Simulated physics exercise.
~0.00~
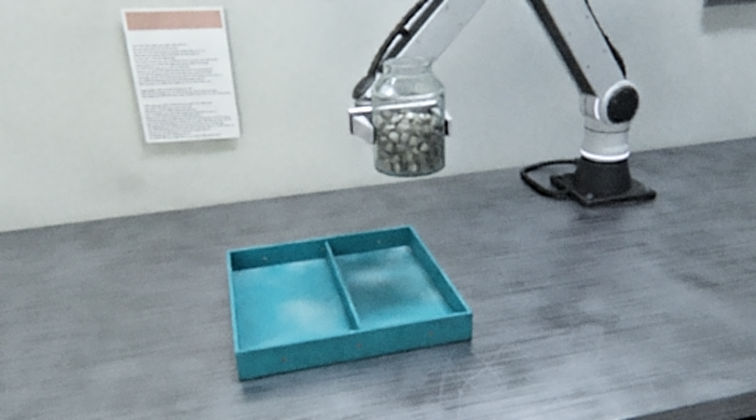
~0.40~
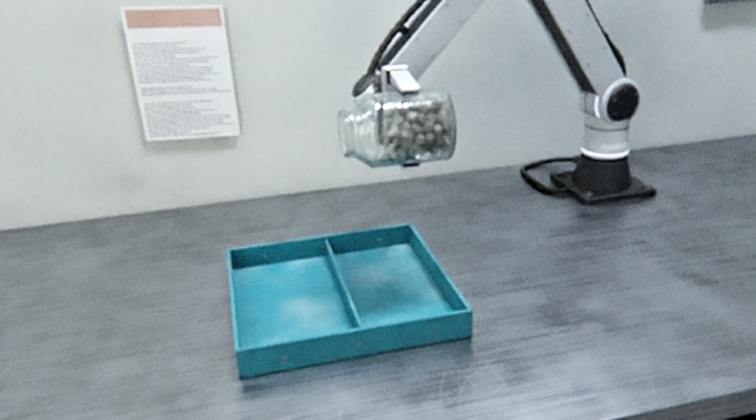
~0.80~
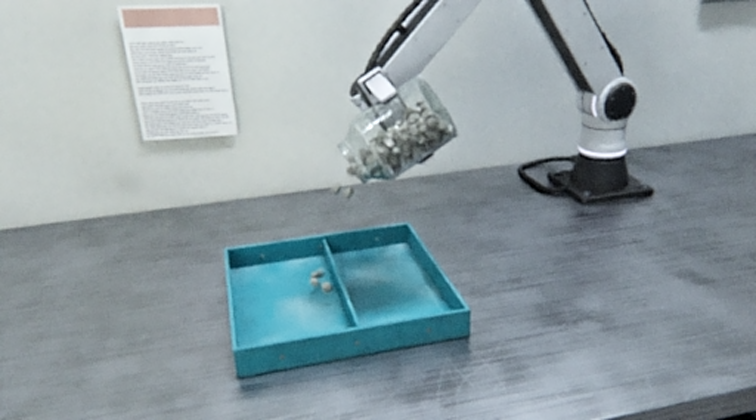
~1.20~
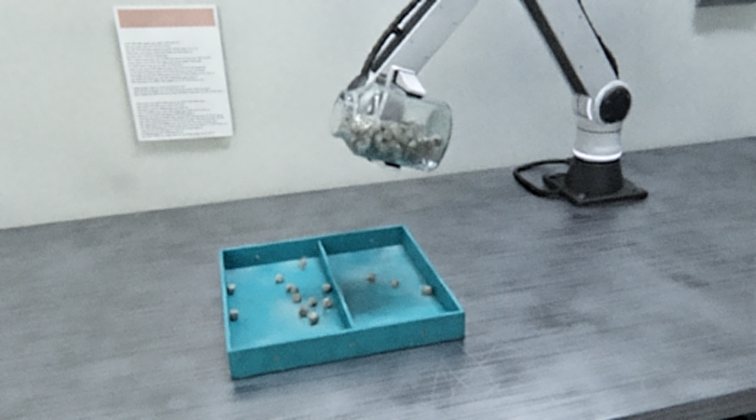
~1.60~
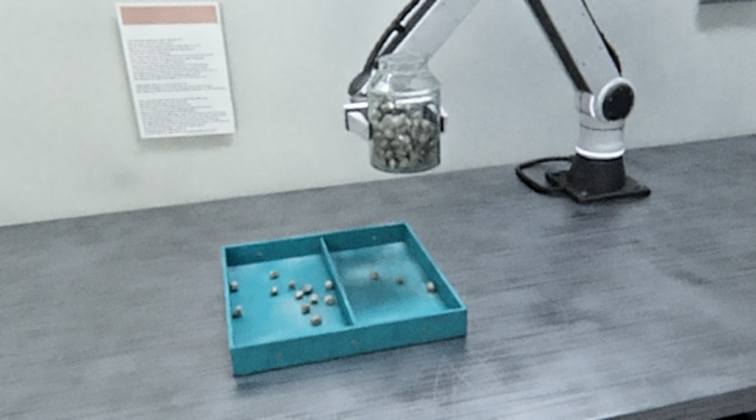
Robot arm tipping a glass jar of small pebbles, scattering some into both parts of a teal divided tray, then righting it still mostly full.
